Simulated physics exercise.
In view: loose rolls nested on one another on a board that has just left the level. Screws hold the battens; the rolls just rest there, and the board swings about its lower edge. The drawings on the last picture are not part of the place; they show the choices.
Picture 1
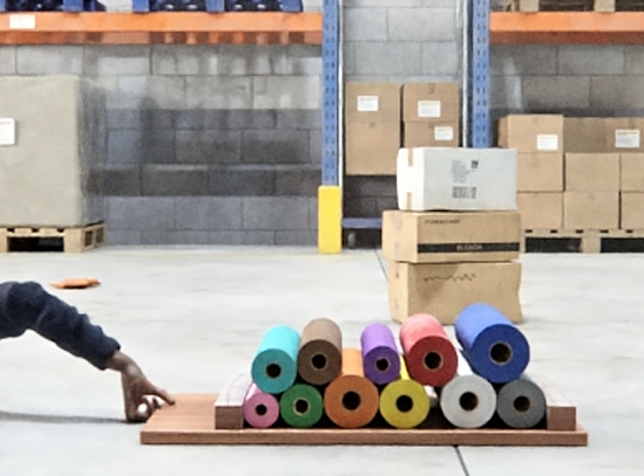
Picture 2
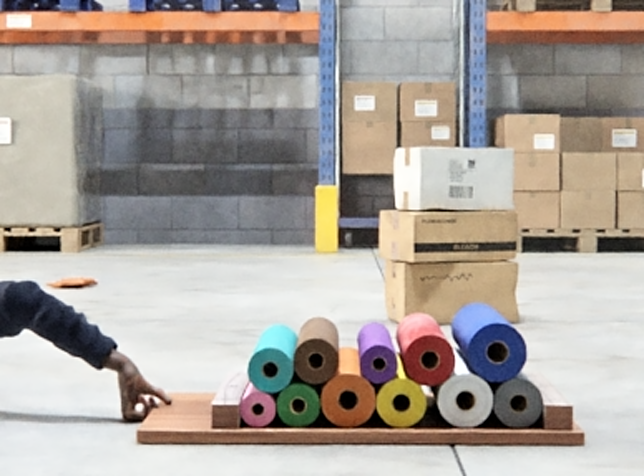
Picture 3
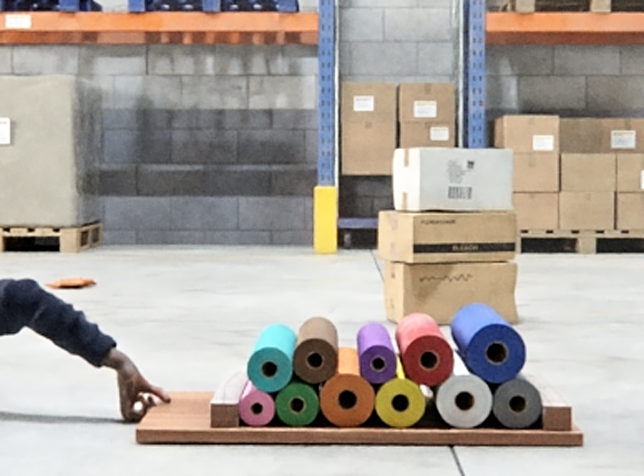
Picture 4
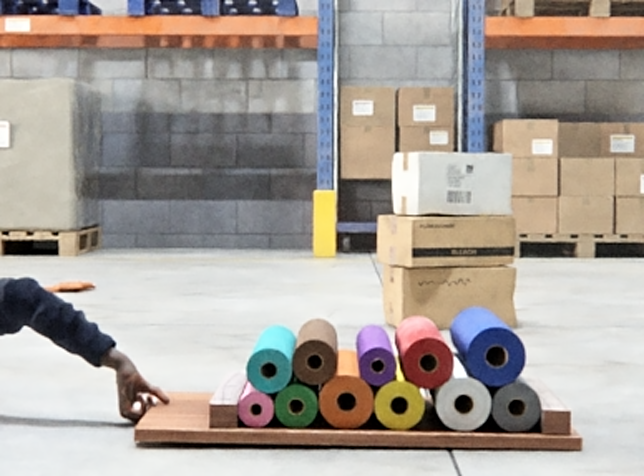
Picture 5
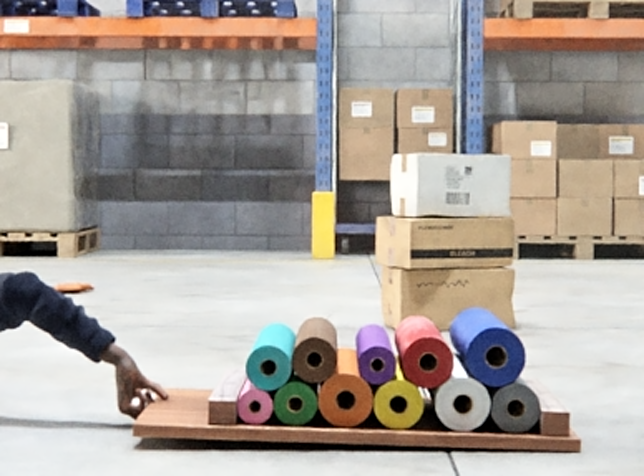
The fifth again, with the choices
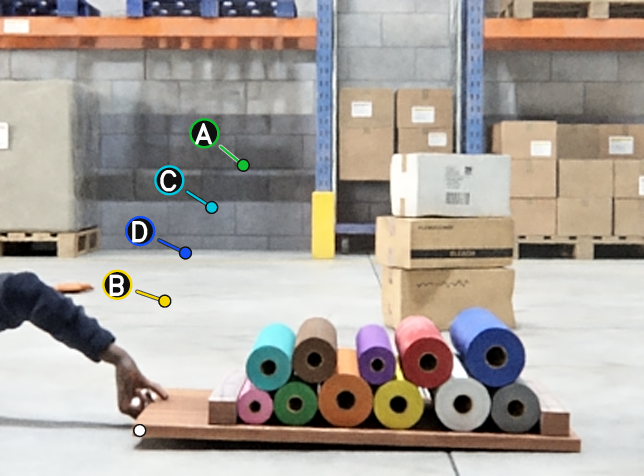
In a warehouse, a hand slightly raises the left end of a board holding colourful rolls.
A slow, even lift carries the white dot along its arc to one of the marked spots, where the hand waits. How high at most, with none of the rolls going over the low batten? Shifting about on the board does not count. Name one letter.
Up to B.
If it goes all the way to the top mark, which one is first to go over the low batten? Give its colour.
The blue one.
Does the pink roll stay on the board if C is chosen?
The pink roll: Yes.
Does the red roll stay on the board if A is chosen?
The red roll: No.
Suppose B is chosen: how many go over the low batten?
At B the number is none.
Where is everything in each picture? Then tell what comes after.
Red roll (433, 361); blue roll (500, 353); brown roll (319, 361), in the first picture.
Brown roll (316, 361); purple roll (379, 364), in the second picture.
Board (358, 405); pink roll (257, 408); green roll (297, 405); blue roll (497, 353), in the third picture.
Board (357, 407); pink roll (256, 409); green roll (296, 406), in the fourth picture.
Board (356, 405); pink roll (255, 406); green roll (296, 404), in the fifth picture.
On the marked copy, A at (244, 165); B at (165, 301); C at (212, 208); D at (185, 253); the white dot at (140, 430).
Taking B. A third of the way, board at 14°.
Two thirds of the way, board at 19°.
When it is over, board at 19°, none over the low batten.
As for the rest, A five over the low batten; C one over the low batten (blue); D one over the low batten (blue).
